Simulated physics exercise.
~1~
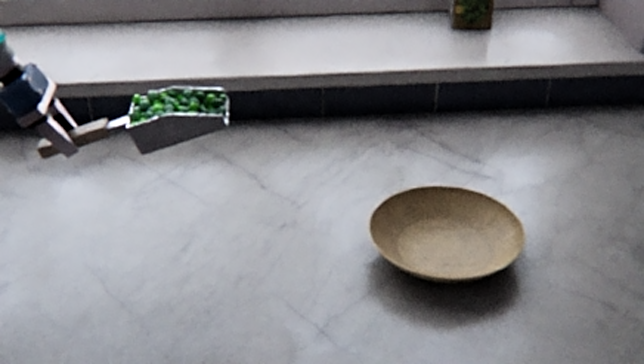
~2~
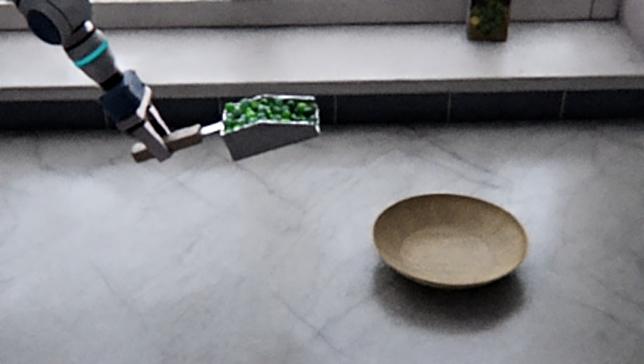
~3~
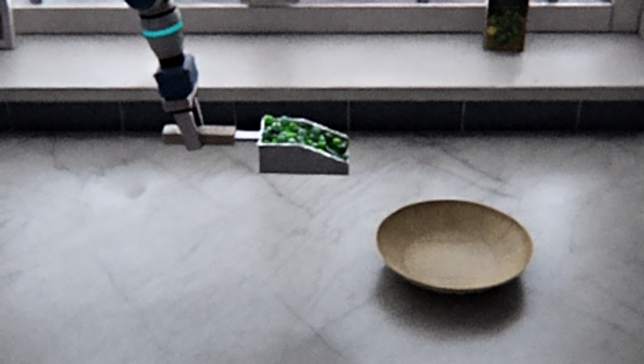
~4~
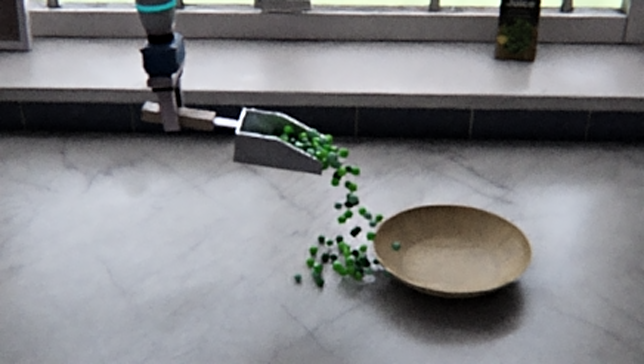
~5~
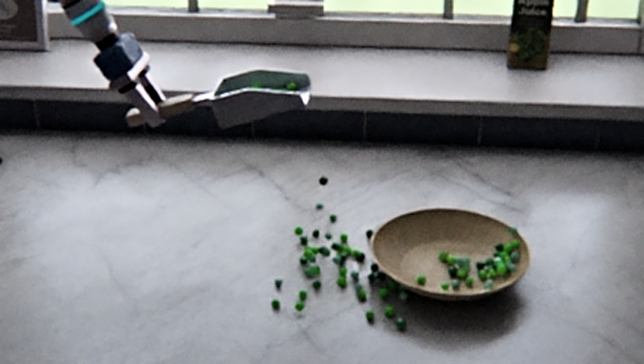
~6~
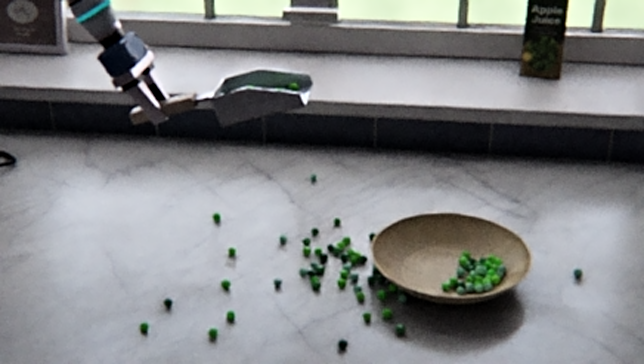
A robot arm tips green balls from a scoop, some landing in a bowl, many scattering outside.
